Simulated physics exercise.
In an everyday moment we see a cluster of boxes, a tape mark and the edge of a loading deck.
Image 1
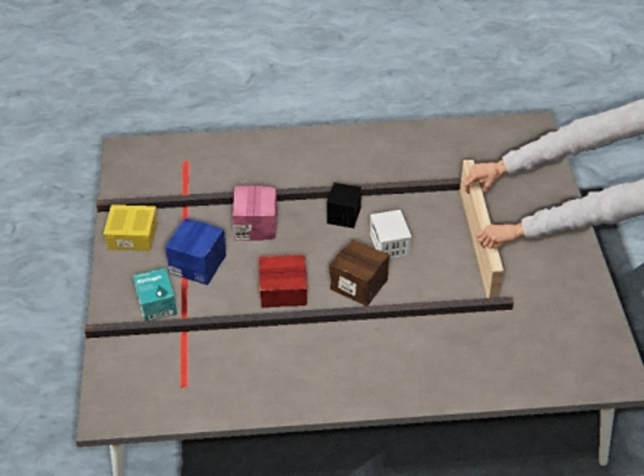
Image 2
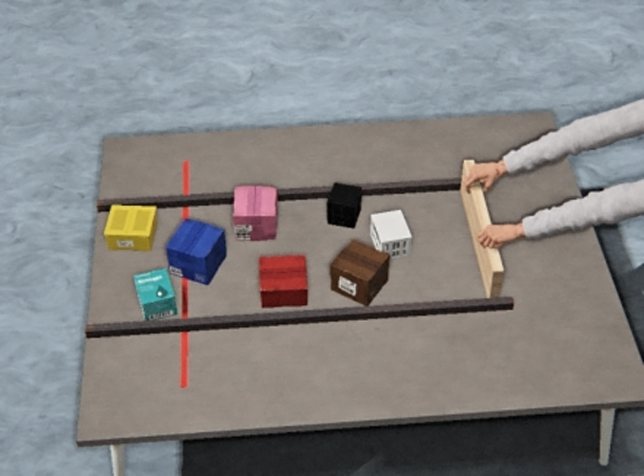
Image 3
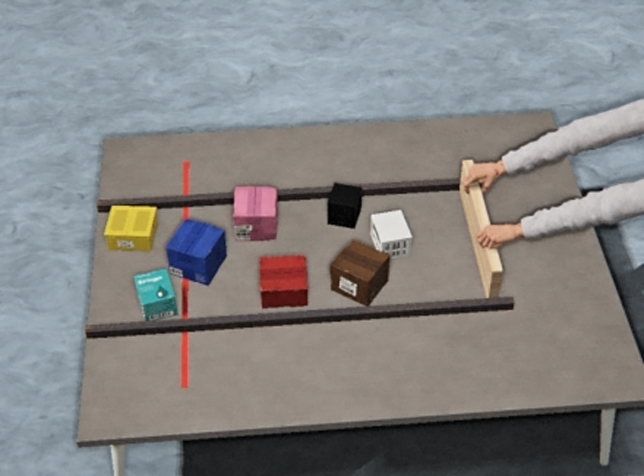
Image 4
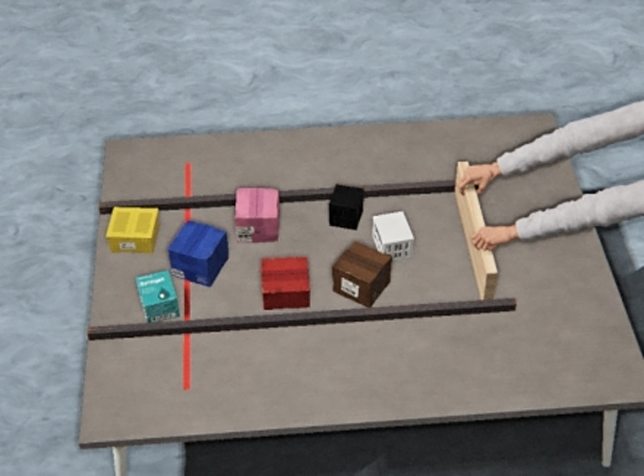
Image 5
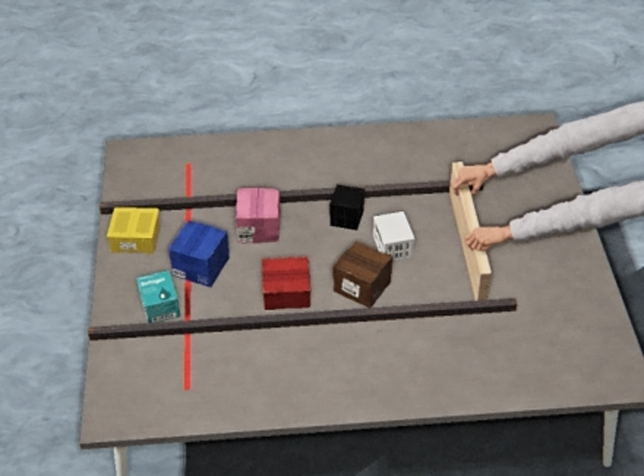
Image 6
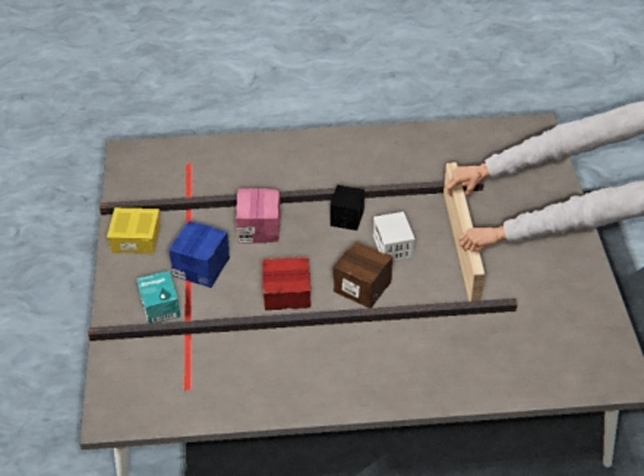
A wooden plank, gripped by two hands reaching in from the right, rests at first near the right end of two dark rails on a table. The hands then slide it slightly left toward the scattered colored boxes, leaving a gap, while the boxes stay in place around the red tape line.
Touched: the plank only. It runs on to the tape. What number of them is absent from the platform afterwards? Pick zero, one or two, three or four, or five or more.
One or two of them.
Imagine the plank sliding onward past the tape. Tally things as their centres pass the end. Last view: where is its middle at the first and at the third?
The middle sits near (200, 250) at the first moment and near (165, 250) at the second.
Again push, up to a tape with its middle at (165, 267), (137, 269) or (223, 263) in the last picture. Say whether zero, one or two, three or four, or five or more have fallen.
Just one or two; 5 or more; no fall at all.
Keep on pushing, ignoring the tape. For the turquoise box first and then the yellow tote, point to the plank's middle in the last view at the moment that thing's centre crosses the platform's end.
About (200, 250), and (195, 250) for the other.
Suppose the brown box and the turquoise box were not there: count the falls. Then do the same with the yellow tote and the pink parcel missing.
Result: 1 in the first case, with 1 in the second.
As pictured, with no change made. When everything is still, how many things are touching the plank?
Contact count: 3.
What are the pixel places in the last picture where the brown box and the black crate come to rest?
The brown box at (164, 300), the black crate at (173, 222).
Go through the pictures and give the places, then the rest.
In the first picture, yellow tote (131, 229); turquoise box (155, 295); blue box (196, 251); plank (480, 228); tape (185, 263).
In the second picture, turquoise box (156, 295); black crate (344, 206).
In the third picture, blue box (197, 252); plank (480, 229).
In the fourth picture, yellow tote (134, 231); pink parcel (258, 215).
In the fifth picture, turquoise box (159, 297); red box (286, 283).
In the sixth picture, yellow tote (135, 231); turquoise box (159, 298); blue box (200, 254); plank (463, 232); tape (188, 266).
A little later, none off yet; yellow tote at rest near (135, 231); turquoise box at rest near (159, 298); blue box at rest near (200, 254).
Next, none off yet; yellow tote at rest near (135, 231); turquoise box shifted about its own width near (133, 298); blue box shifted a little near (176, 255).
When it is over, the number that fall off is one or two; down, turquoise box and yellow tote.
